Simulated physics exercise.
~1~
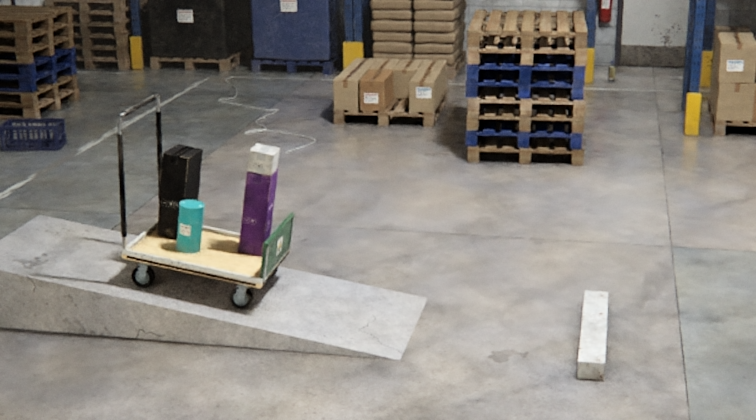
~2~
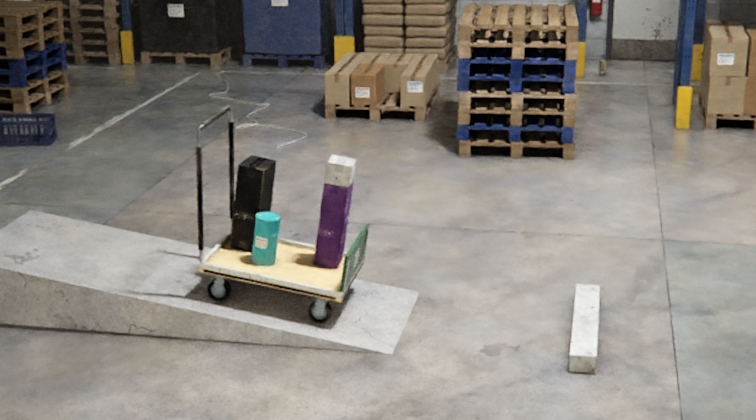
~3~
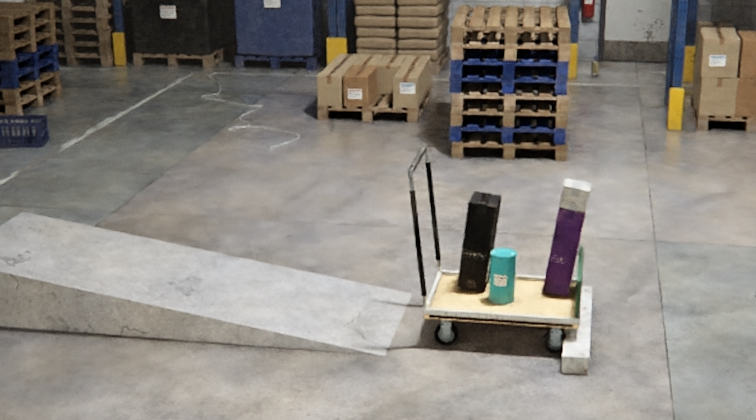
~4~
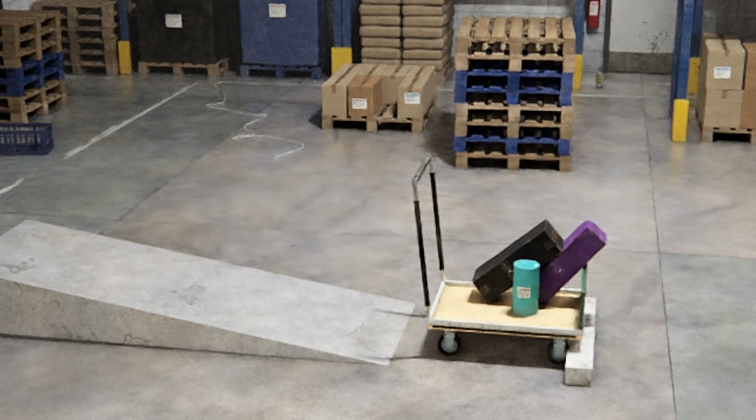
A loaded trolley with a black handle rolls down a grey ramp in a warehouse, seen from slightly above by a gently swaying camera. On its pale deck stand a black box, a short turquoise canister and a tall purple box topped by a white parcel, with stacked pallets and cartons behind. Nobody holds the trolley as it travels right, leaves the ramp and stops against a pale kerb. The purple box and white parcel tilt right at the kerb, then the black box tips too. Finally, both boxes lean steeply rightward on the deck, the canister stands upright, and the white parcel is out of sight.
